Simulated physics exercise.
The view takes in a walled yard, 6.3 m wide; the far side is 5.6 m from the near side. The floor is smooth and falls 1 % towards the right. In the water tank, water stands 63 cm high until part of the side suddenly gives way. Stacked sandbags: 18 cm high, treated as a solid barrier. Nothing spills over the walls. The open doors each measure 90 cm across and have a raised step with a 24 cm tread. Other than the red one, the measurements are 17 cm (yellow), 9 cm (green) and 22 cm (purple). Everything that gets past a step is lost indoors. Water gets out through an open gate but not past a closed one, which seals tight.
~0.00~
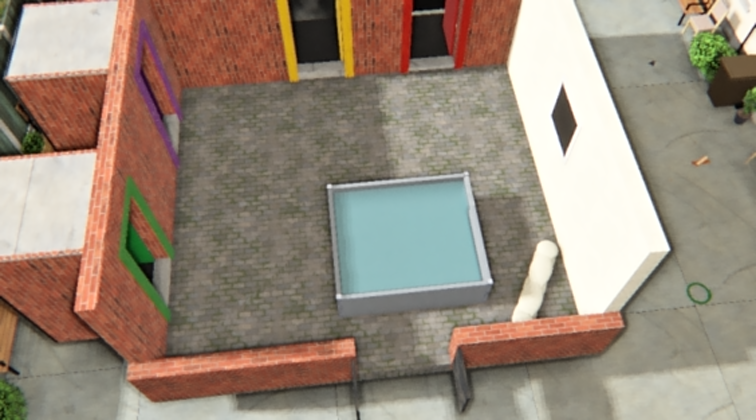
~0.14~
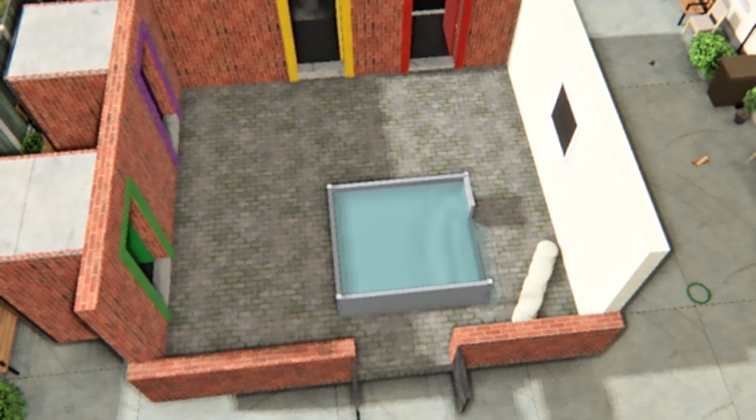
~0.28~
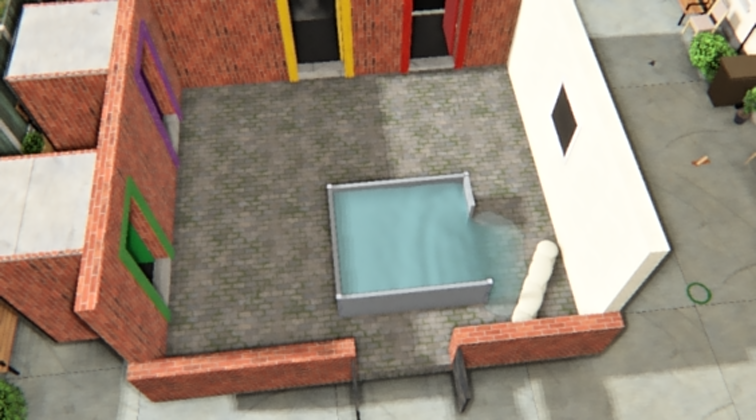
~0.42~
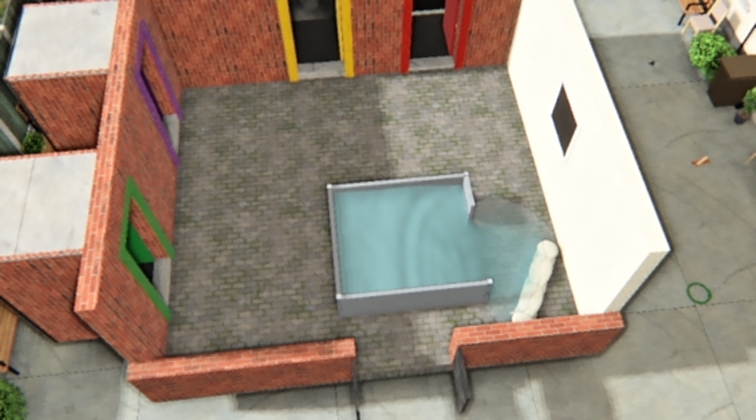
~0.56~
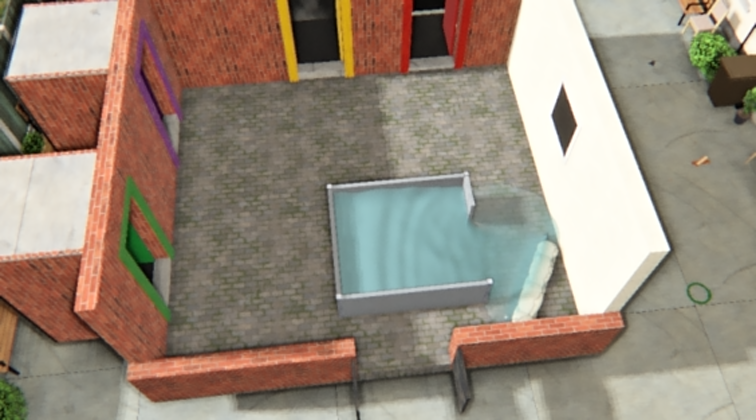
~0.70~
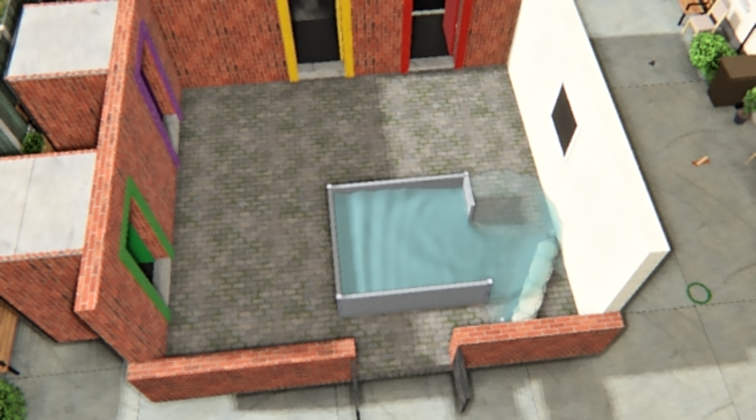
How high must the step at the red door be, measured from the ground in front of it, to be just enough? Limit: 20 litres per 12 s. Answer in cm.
About 16 cm.
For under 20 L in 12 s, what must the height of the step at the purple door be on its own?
At the purple door you'd want roughly 7.0 cm.
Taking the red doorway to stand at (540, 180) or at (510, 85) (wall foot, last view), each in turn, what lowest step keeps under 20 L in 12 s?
13.5 and 16 cm.
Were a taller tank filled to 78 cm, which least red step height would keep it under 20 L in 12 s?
About 20 cm.
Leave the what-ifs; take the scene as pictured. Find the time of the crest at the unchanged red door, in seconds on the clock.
Peak time: Around 3.0 s.
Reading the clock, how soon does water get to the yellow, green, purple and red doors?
It gets to yellow after 3.2 s, green after 4.5 s, purple after 5.0 s and red after 2.2 s.
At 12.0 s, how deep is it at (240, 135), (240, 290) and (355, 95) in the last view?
In that order: 6, 6 and 6 cm.
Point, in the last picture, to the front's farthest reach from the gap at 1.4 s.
Pixel close to (513, 114).
After 1.4 s water covers 15 % of the floor, deepest (49 cm) near (575, 334); it has not reached the red door.
After 3.0 s water covers 45 % of the floor, deepest (36 cm) near (575, 334); 19 cm at the red door, 22 litres in over its 8 cm step.
After 12.0 s water covers 95 % of the floor, deepest (10 cm) near (521, 145); 7 cm at the red door, 153 litres in over its 8 cm step.
At the red door as built, the water arrived by 2.2 s and peaked near 19 cm at 3.0 s.
Run again over the same 12 s with other heights there, 31 litres in over 14.5 cm, 3 litres over 19.5 cm. The limit of 20 litres is kept from about 16 cm up.
